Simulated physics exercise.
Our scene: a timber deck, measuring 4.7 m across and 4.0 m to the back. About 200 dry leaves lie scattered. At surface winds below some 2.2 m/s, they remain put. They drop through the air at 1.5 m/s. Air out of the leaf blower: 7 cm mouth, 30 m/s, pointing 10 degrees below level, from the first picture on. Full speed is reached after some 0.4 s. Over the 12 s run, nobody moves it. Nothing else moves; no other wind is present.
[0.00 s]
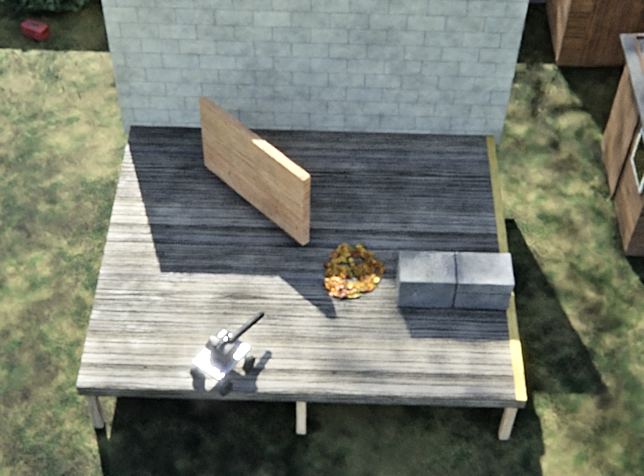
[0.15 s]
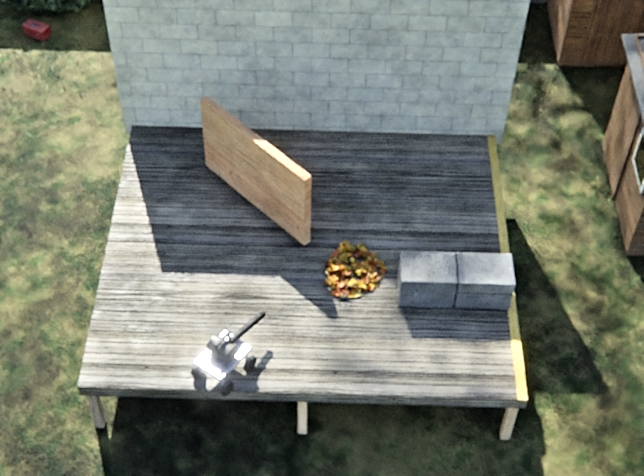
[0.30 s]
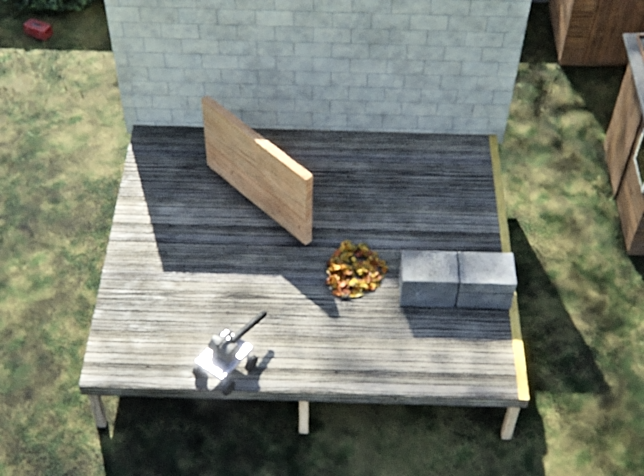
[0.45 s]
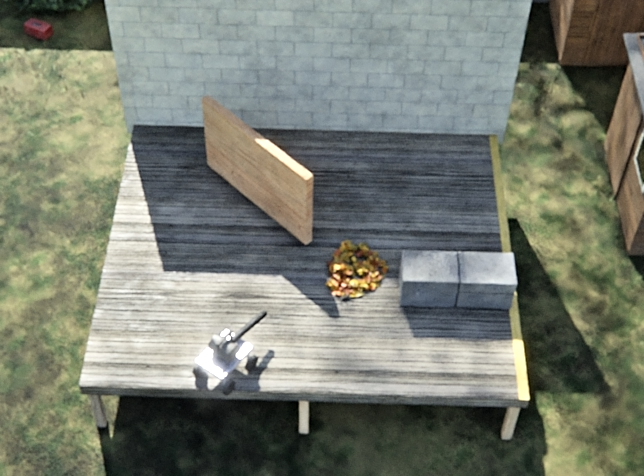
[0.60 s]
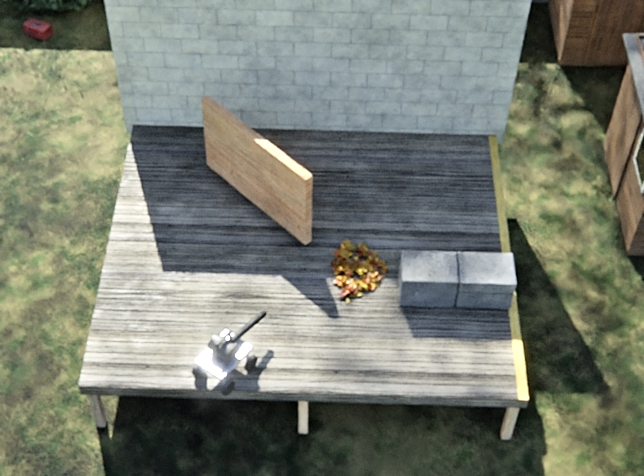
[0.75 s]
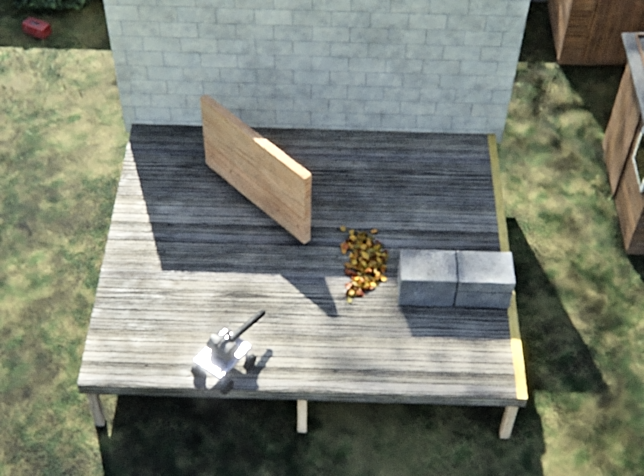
The clip opens on a timber deck seen from above, with a round pile of yellow and orange leaves between a leaning wooden screen and grey stone seats, a blower lying at the front left. The pile sits still at first, then its left side thins and leaves shift right and backward, leaving a narrower, looser patch.
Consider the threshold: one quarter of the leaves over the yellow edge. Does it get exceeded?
The count over that edge is going to pass a quarter.
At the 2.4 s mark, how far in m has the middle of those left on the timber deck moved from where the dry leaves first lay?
Around 1.2 m away.
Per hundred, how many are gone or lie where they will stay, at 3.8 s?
That works out to some 30 %.
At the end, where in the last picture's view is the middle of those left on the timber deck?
I'd put it close to (451, 243) in the last view.
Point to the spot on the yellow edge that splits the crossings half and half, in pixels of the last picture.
About (499, 162).
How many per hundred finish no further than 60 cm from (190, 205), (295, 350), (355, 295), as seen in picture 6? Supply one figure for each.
Taking the spots one by one, around 0 %, 0 % and 15 %.
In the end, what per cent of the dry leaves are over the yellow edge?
My estimate is around 40 %.
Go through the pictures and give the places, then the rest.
In the first frame, the middle of the dry leaves is near (351, 270), none has stirred yet and the mouth of the leaf blower is at (262, 314).
In the second frame, the middle of the dry leaves is near (352, 270), none has stirred yet and the yellow edge is centred on (510, 254).
In the third frame, the middle of the dry leaves is near (353, 269), none has stirred yet, the top of a stone seat is at (459, 267) and the top of a screen is at (255, 136).
In the fourth frame, the middle of the dry leaves is near (354, 269) and about 1 % have left their places.
In the fifth frame, the middle of the dry leaves is near (353, 269), the farthest in sight from the leaf blower is at (364, 246) and about 20 % have left their places.
In the sixth frame, the middle of the dry leaves is near (365, 263), the farthest in sight from the leaf blower is at (374, 232) and about 50 % have left their places.
After 2.4 s, 97 % are on the move or not yet settled, 7 % are over the yellow edge; the middle of those still in play is near (447, 225).
After 3.8 s, 72 % are on the move or not yet settled, 22 % are over the yellow edge; the middle of those still in play is near (448, 235).
After 6.6 s, 54 % are on the move or not yet settled, 34 % are over the yellow edge; the middle of those still in play is near (450, 237).
After 12.0 s, at the end, 41 % are over the yellow edge; the middle of those still in play is near (451, 243).
